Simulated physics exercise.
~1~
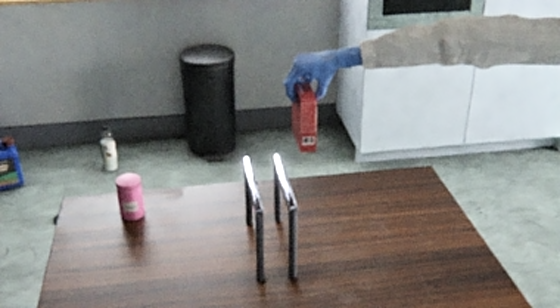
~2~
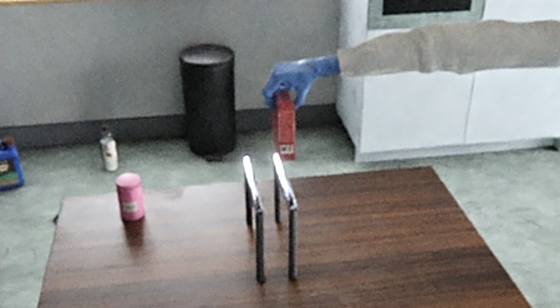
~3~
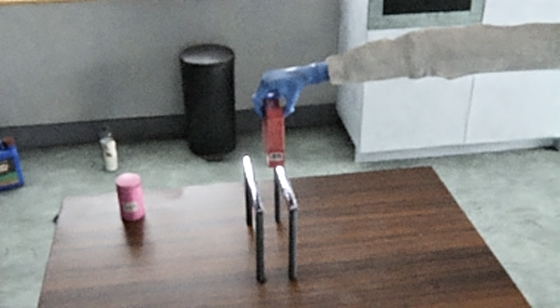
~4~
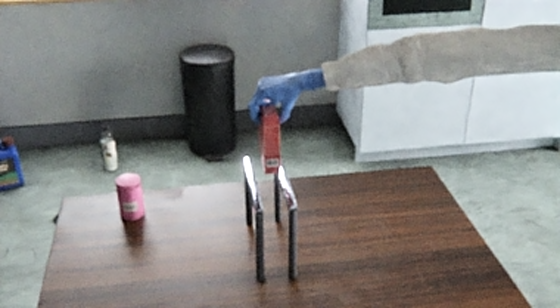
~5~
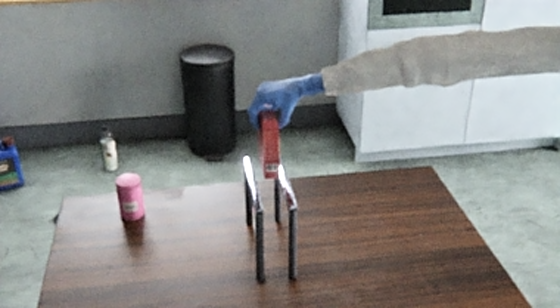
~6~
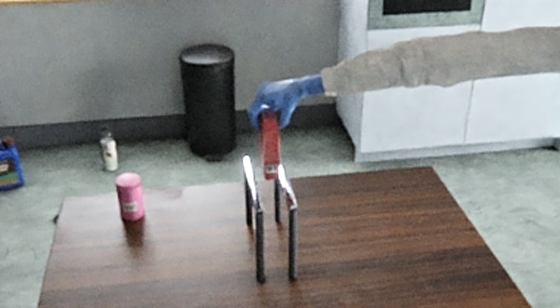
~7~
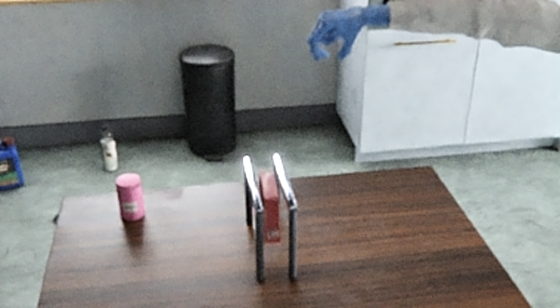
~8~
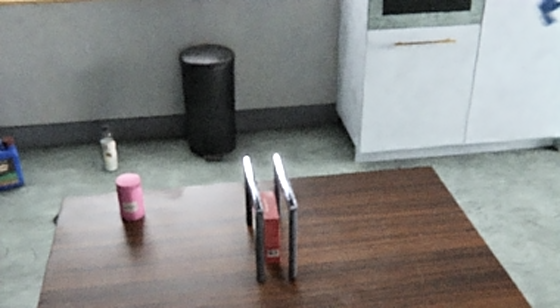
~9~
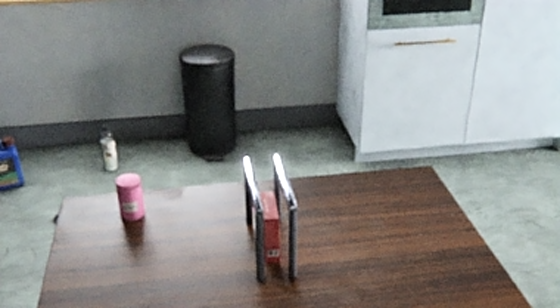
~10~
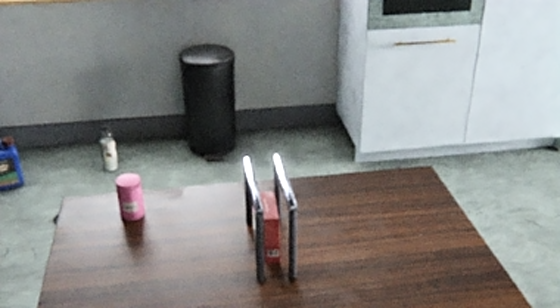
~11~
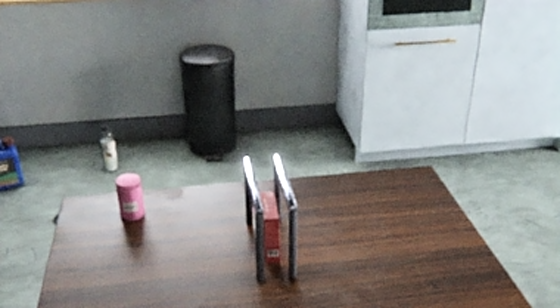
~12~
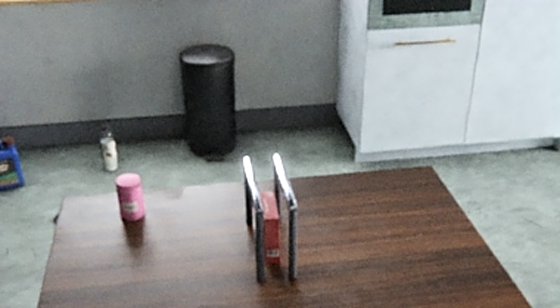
At the start, a blue-gloved hand reaches in from the right, holding a small red packet upright above a dark wooden table, where two metal supports stand slightly apart and a pink jar sits to the left. The hand carries the packet left and a little lower until it hovers over the gap between the supports, then pauses there. It lets go and draws back to the right as the packet drops down between the supports. The hand leaves view, and the packet ends up standing upright on the table inside the gap, with the pink jar unmoved.
